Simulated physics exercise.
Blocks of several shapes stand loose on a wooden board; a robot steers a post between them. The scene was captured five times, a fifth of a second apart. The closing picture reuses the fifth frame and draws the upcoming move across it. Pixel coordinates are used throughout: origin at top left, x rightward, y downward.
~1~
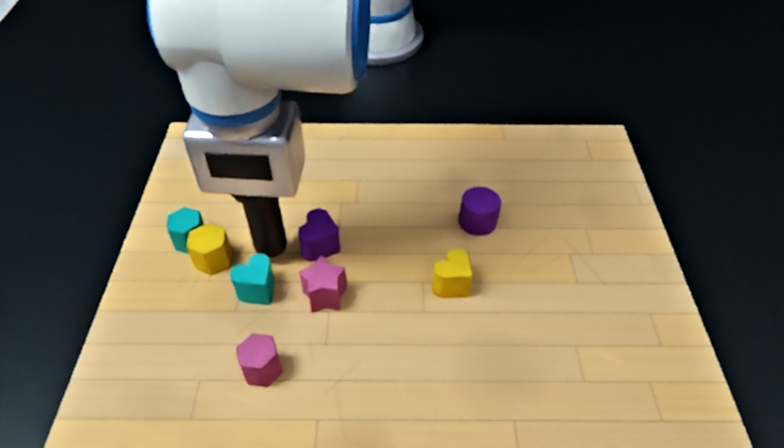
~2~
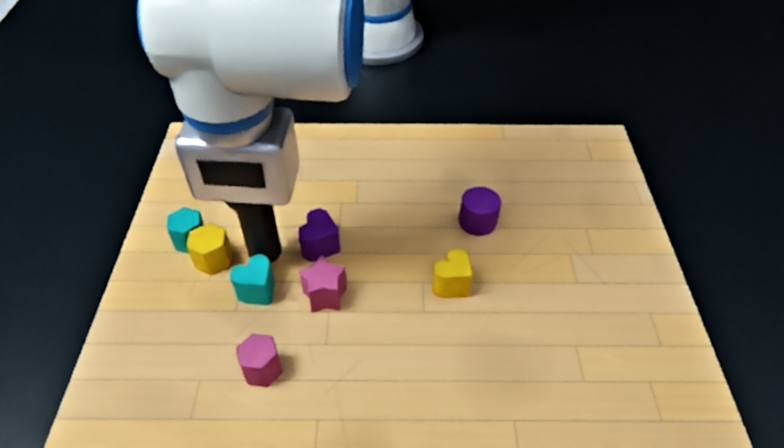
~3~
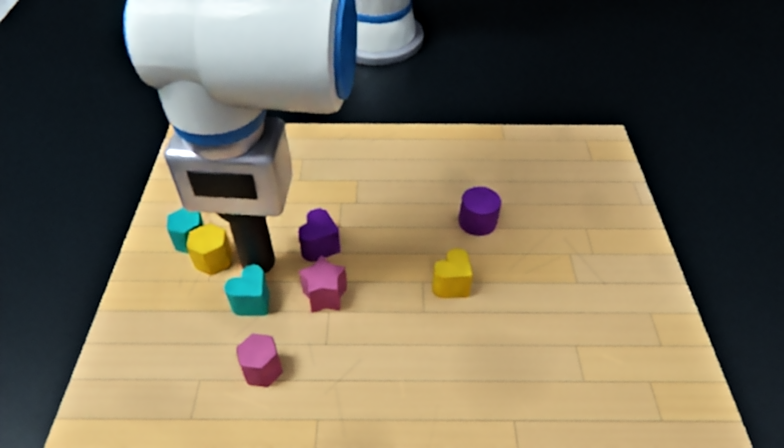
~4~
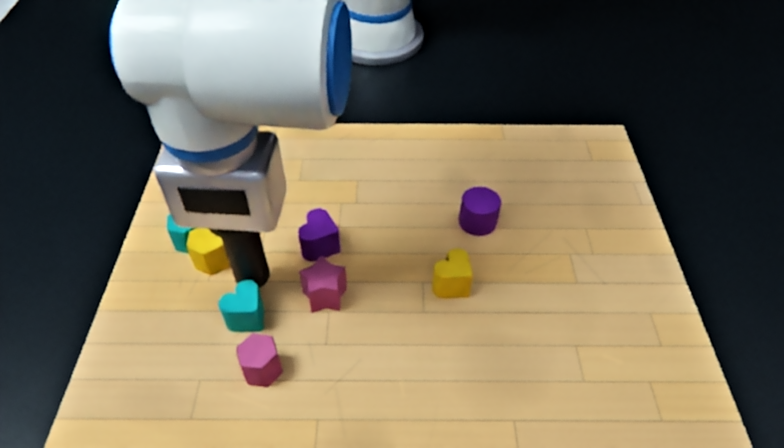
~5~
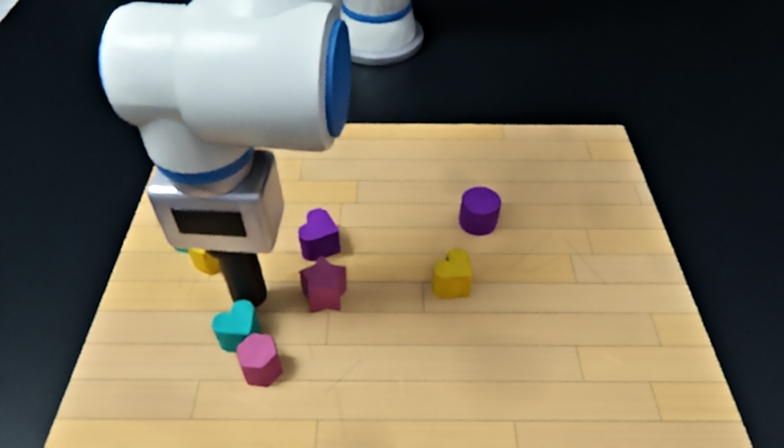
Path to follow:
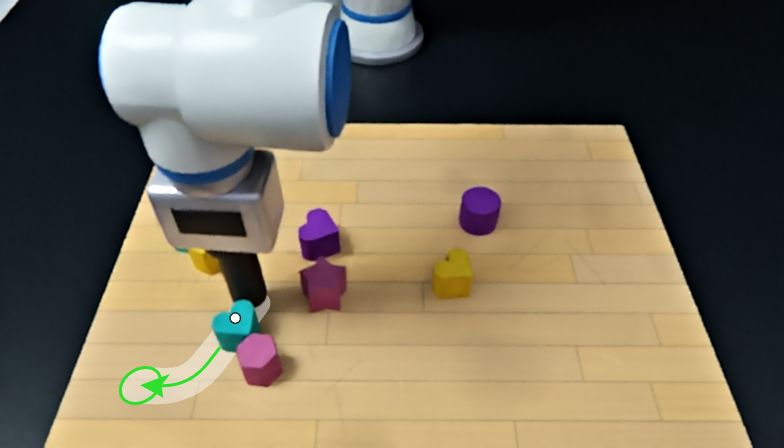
A light wooden board on a black surface is seen from above at an angle by a still camera. A white and blue robot arm holds a black post at the left, among turquoise and yellow hexagons, a turquoise heart, a purple block and a pink star, with a pink hexagon nearer and purple and yellow blocks to the right. The post moves nearer and slightly left, pushing the turquoise heart up close beside the pink hexagon.
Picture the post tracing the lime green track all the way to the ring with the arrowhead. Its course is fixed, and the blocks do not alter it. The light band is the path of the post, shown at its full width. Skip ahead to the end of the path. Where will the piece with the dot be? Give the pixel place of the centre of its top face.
It ends at (204, 390).
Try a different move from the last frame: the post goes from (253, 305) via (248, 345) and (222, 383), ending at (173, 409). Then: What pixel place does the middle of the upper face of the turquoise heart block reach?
Most likely (127, 415).
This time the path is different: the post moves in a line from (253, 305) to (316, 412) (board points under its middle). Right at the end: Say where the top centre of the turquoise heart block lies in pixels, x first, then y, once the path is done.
Its top middle: (232, 341).
Drawn move, from (253, 305) via (225, 341) and (191, 378), ending at (141, 385); the dot is on the turquoise heart block.
What follows on the original path. One third of the way, post at (221, 333); turquoise heart block at (214, 359), turned 20° anticlockwise; pink hexagon at (258, 359), turned 25° anticlockwise.
Two thirds of the way, post at (186, 371); turquoise heart block at (203, 390), turned 75° anticlockwise; pink hexagon at (258, 359), turned 25° anticlockwise.
At the end, post at (135, 377); turquoise heart block at (203, 390), turned 75° anticlockwise; pink hexagon at (258, 359), turned 25° anticlockwise; pink star block still.
